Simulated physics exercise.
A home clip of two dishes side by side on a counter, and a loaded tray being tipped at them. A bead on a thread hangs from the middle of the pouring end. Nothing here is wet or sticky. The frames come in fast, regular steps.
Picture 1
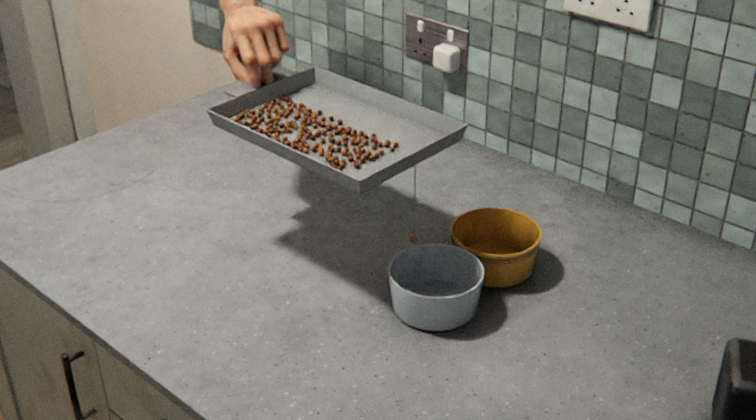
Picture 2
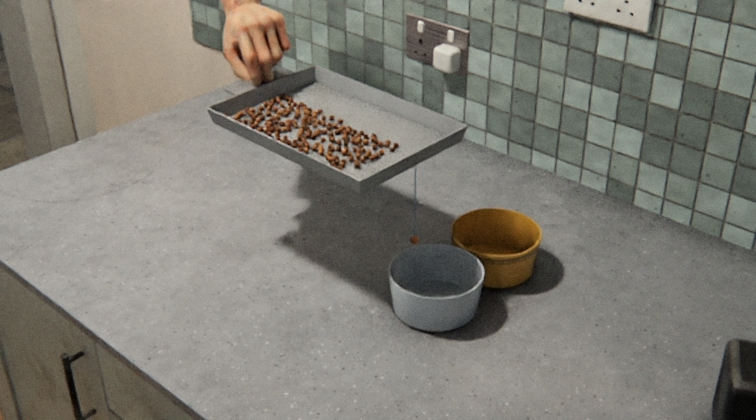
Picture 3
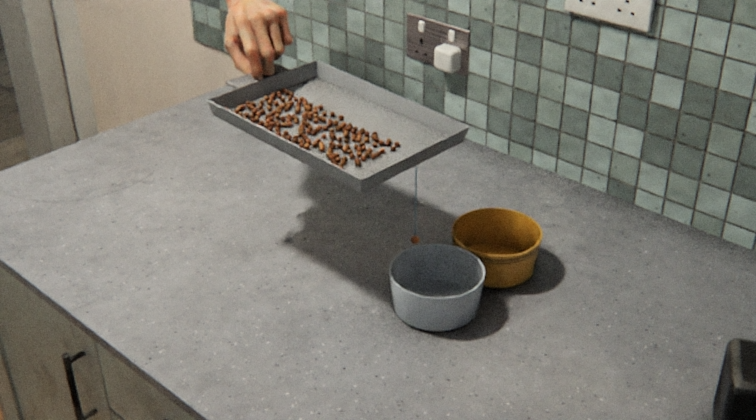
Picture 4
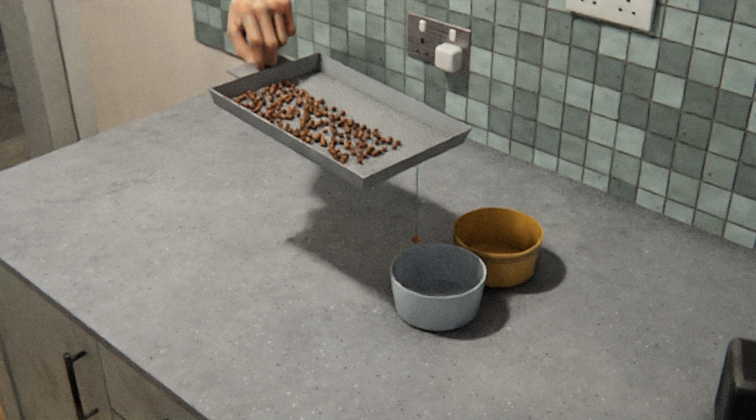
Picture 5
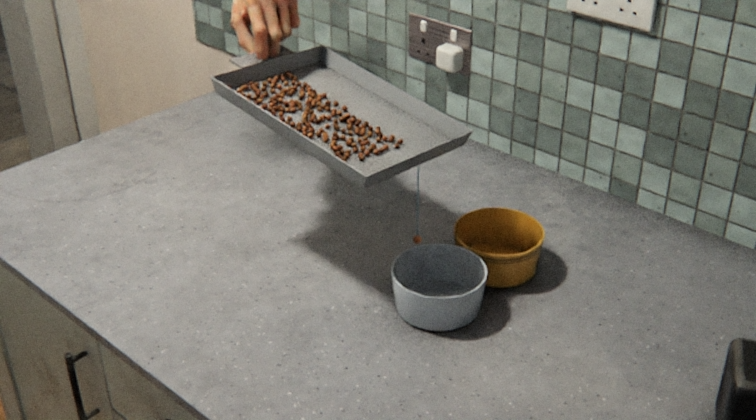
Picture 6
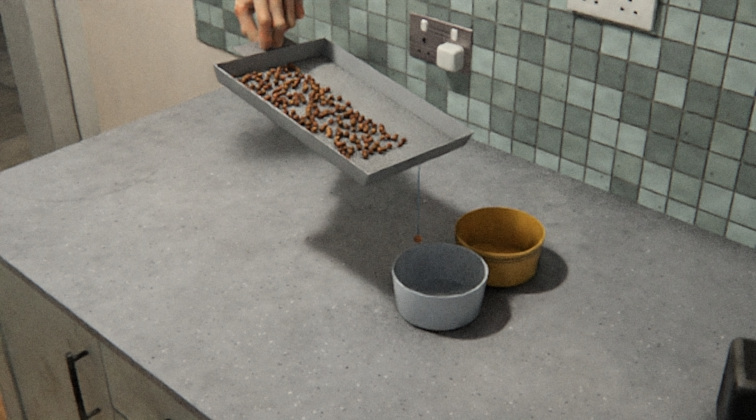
A hand slowly raised the back of a gray tray of small brown balls, tilting it slightly above a gray bowl and a mustard one, while a tiny bead hung nearly still from its edge.
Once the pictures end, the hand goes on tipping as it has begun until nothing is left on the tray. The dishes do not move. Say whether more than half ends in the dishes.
Caught overall: Over half.
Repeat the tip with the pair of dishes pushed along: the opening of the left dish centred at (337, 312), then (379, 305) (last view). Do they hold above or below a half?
At the first place the smaller part, at the second the smaller part.
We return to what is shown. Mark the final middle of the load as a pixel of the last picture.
Near (499, 258).
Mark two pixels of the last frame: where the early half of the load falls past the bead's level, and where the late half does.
Early half (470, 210), late half (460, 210).
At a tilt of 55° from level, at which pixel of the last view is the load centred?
Roughly at (446, 149).
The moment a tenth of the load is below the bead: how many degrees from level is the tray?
Roughly 60°.
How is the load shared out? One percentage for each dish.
The left dish has 0 per cent, the right dish has 90.
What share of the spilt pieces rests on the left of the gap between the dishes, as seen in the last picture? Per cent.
Close to 90 per cent.
Shortly afterwards, tray tipped steeply; the bulk on the tray; a little in the right dish; only a few in the air.
Next, tray tipped right over; near half on the tray; near a third in the right dish; only a few outside both; near a quarter in the air.
Some moments later, tray tipped past a quarter turn; only a few in the left dish; the bulk in the right dish; a little outside both.
In the end, tray tipped past a quarter turn; only a few in the left dish; the bulk in the right dish; a little outside both.
